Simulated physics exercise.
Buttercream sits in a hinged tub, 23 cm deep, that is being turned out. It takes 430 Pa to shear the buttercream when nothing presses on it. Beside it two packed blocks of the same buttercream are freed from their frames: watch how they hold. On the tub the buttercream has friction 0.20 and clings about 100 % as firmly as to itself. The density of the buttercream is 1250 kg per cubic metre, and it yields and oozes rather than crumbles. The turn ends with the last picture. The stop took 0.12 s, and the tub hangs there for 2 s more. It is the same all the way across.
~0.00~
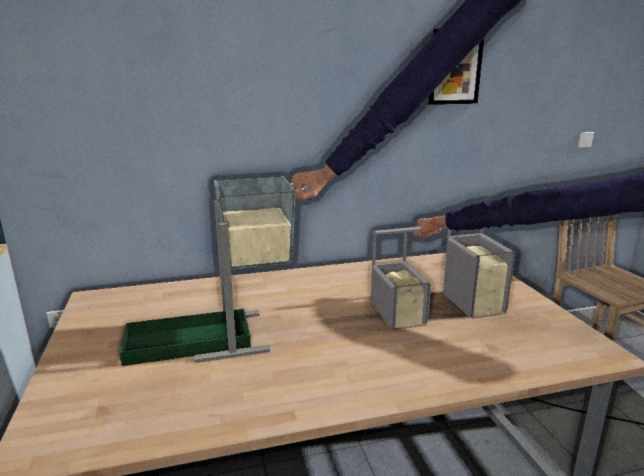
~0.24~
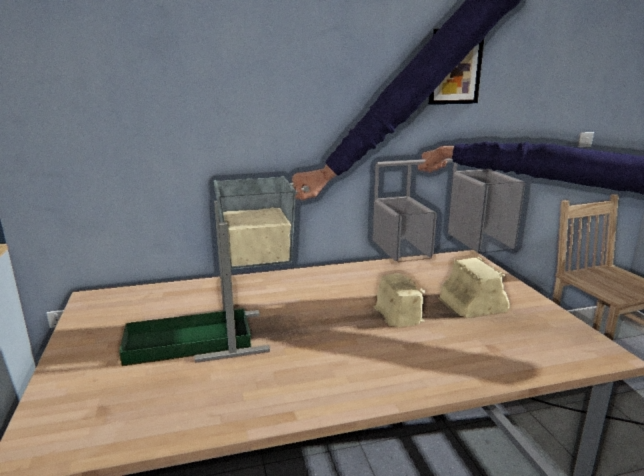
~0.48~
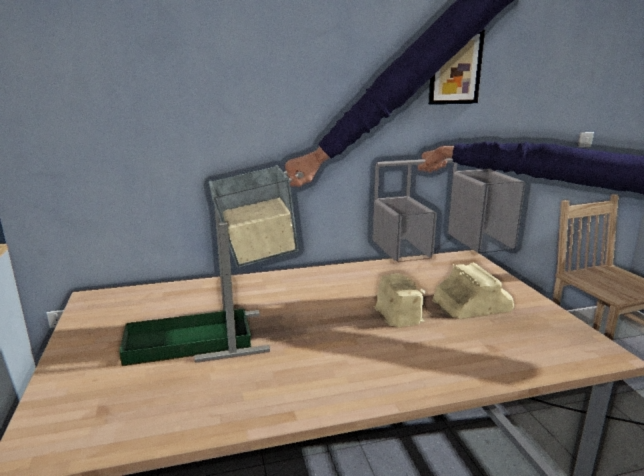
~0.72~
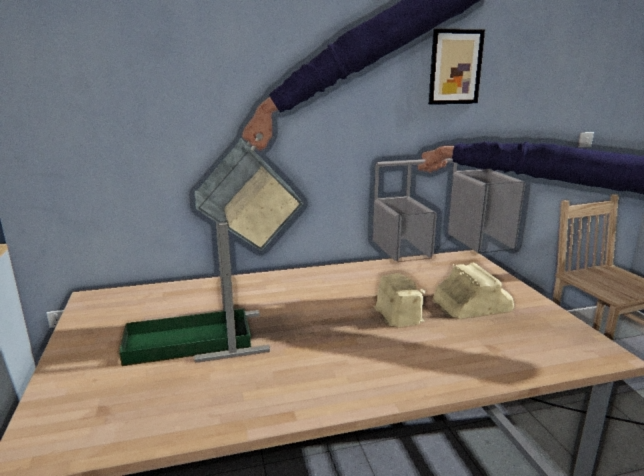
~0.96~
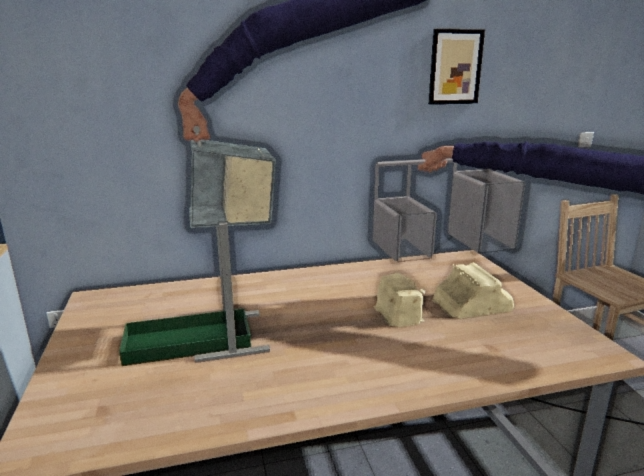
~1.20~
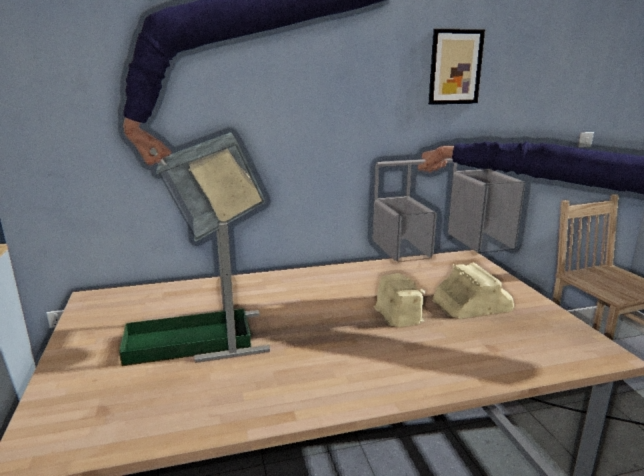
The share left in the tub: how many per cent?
The share left in the tub is near 0 %.
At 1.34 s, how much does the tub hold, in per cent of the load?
Near 100 %.
By 1.34 s, the tub is at 112 degrees and holds 98 %.
By 1.51 s, the tub is at 112 degrees and holds 42 %.
By 1.68 s, the tub is at 112 degrees and holds 28 %.
By 1.85 s, the tub is at 112 degrees and holds 7 %.
By 3.20 s, at the end, the tub is at 112 degrees and holds 0 %.
